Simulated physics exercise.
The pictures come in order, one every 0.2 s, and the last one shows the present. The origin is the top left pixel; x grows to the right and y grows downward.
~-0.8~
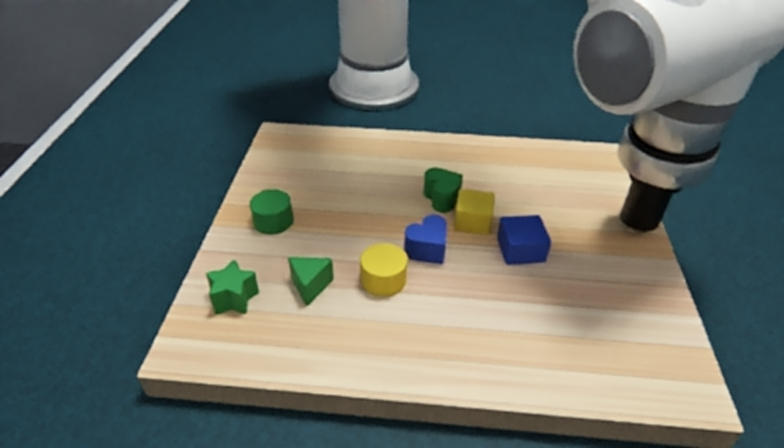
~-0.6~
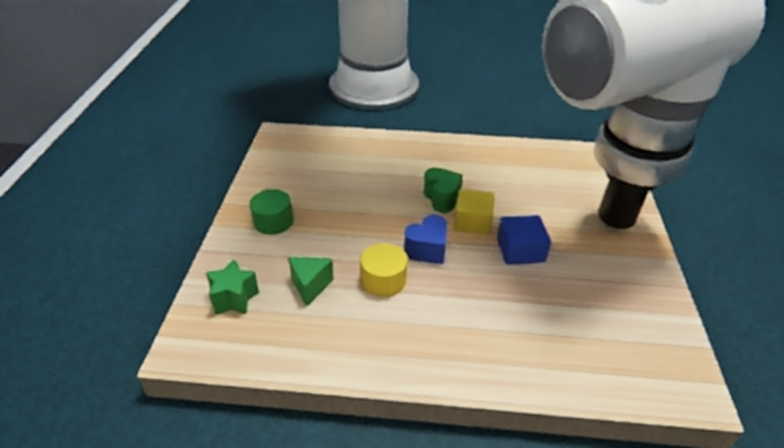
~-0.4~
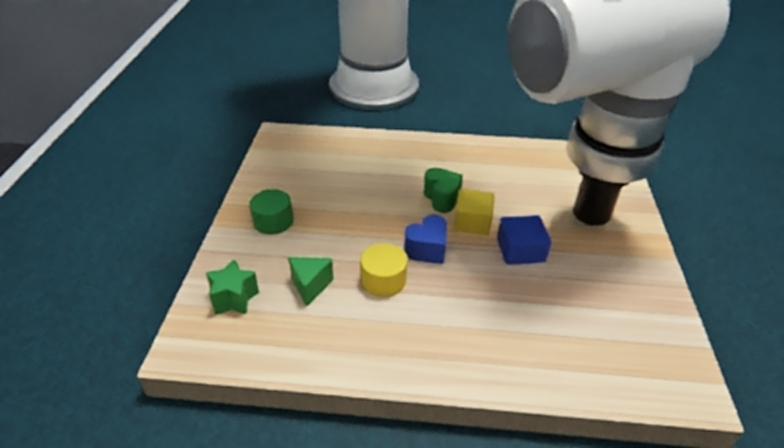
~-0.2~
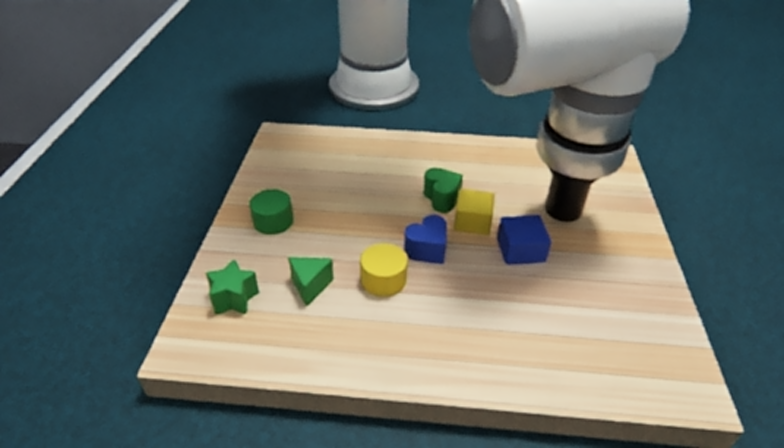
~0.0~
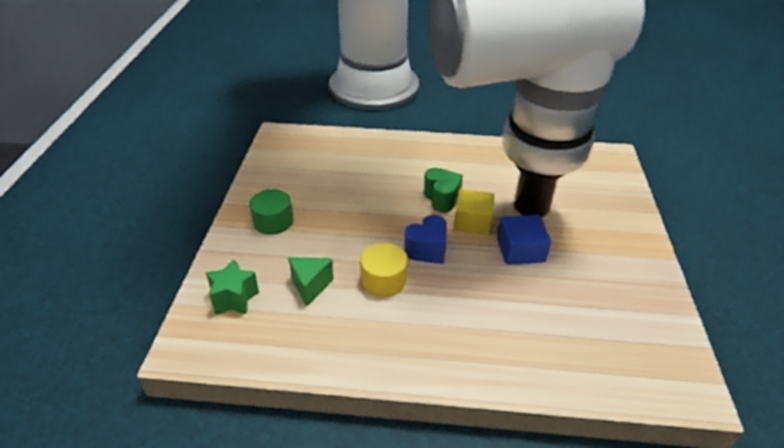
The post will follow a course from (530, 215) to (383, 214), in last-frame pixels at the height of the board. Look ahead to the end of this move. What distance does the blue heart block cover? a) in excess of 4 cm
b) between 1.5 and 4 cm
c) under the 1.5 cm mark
My pick is b.
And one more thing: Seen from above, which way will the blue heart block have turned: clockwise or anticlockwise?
That block twists clockwise.
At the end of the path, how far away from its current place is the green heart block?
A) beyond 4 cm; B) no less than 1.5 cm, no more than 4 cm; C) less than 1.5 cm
B.
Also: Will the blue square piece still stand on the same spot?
Answer: Yes.
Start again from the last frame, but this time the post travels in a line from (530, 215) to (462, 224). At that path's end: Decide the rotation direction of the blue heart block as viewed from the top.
Short answer: Counterclockwise.
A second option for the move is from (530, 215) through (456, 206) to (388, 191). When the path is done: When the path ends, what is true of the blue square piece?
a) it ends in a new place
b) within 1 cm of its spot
I'll go with b - within 1 cm of its spot.
On the path given first. One third of the way, post (481, 206); yellow square piece (453, 207), turned 35° anticlockwise.
Two thirds of the way, post (432, 205); yellow cylinder (377, 264); blue heart block (414, 245), turned 20° clockwise; green heart block (424, 173), turned 65° clockwise; yellow square piece (424, 218), turned 95° anticlockwise.
At the end, post (383, 205); yellow cylinder (377, 264); blue heart block (414, 246), turned 20° clockwise; green heart block (423, 172), turned 65° clockwise; yellow square piece (423, 219), turned 100° anticlockwise; blue square piece not moved.
